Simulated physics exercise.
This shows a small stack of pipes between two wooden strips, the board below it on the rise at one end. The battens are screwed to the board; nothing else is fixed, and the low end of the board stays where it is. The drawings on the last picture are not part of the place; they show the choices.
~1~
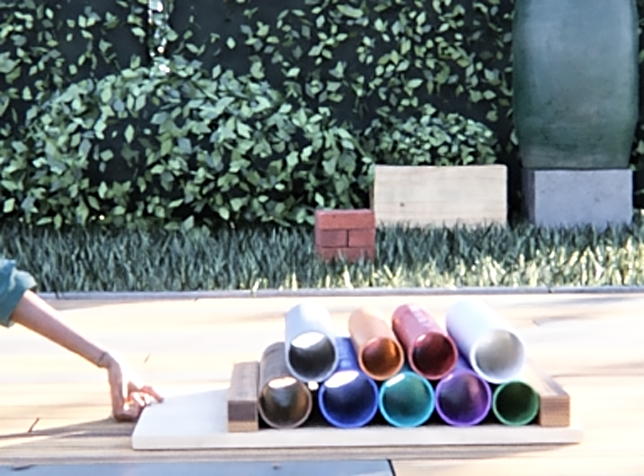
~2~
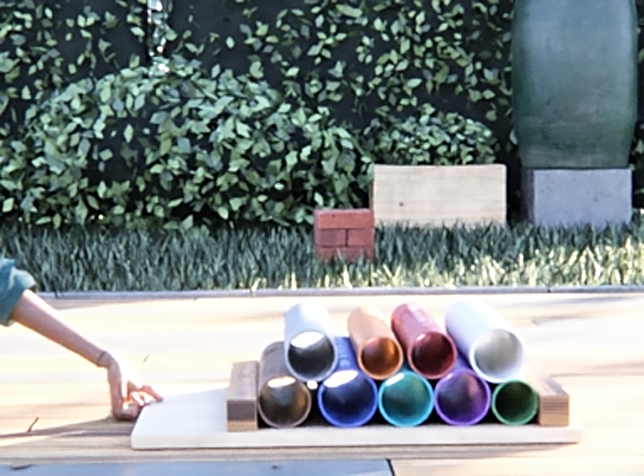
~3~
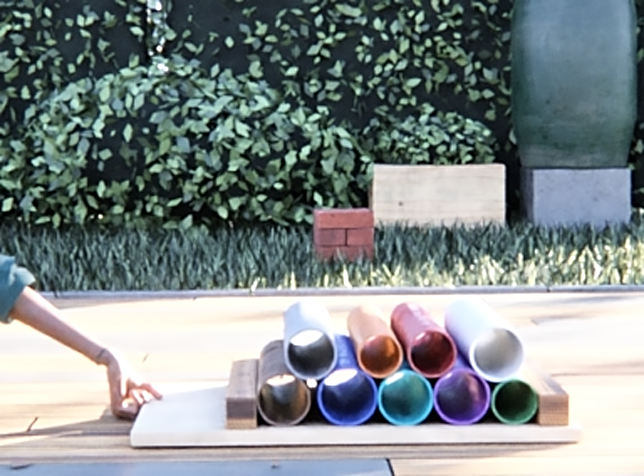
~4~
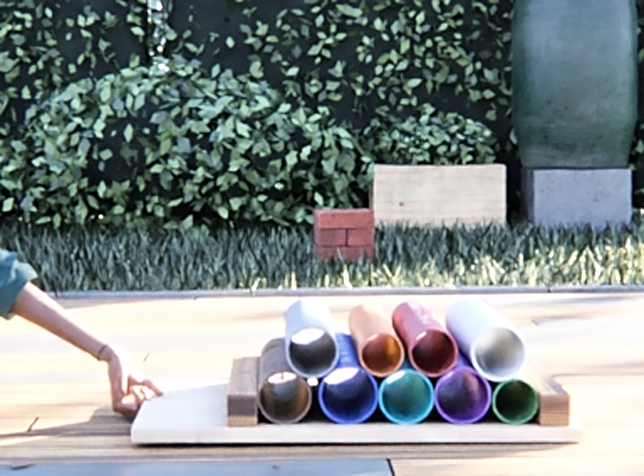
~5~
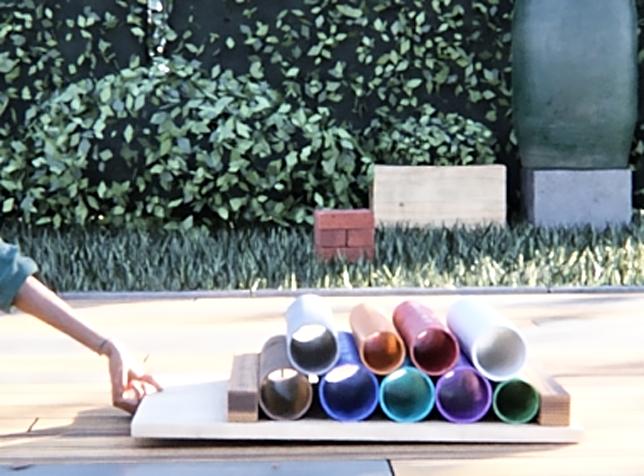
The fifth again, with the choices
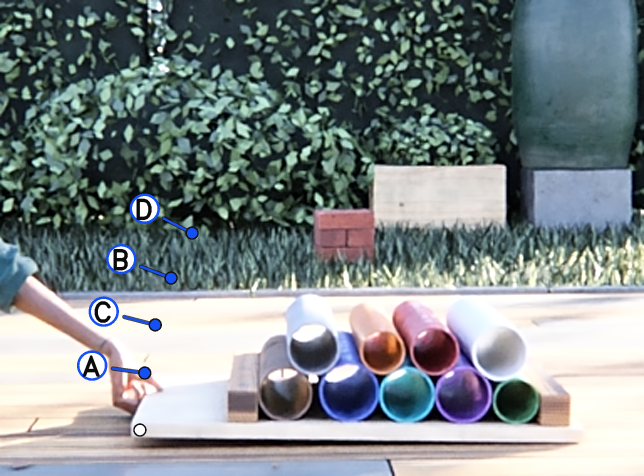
A hand at the left slightly lifting the end of a pale board holding stacked colourful pipes between two wooden strips.
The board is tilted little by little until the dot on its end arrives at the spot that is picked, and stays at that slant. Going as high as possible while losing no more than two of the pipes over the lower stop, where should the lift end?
Up to D.
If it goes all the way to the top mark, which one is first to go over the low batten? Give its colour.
The white one.
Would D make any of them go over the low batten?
Yes, at D.
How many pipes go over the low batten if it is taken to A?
At A the number is none.
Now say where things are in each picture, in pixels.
The first picture shows red pipe (433, 355); orange pipe (381, 357); grey pipe (312, 356).
The second picture shows grey pipe (311, 355); white pipe (498, 354).
The third picture shows board (351, 395); brown pipe (283, 400); purple pipe (462, 397).
The fourth picture shows board (352, 394); brown pipe (284, 397); blue pipe (349, 394).
The fifth picture shows board (352, 392); brown pipe (285, 394); blue pipe (349, 392).
On the marked copy, A at (145, 373); B at (171, 278); C at (155, 325); D at (192, 233); the white dot at (140, 430).
With D. Early on, board at 16°.
Further on, board at 28°.
At the end, board at 28°, one over the low batten (white).
As for the rest, A none over the low batten; B one over the low batten (white); C none over the low batten.
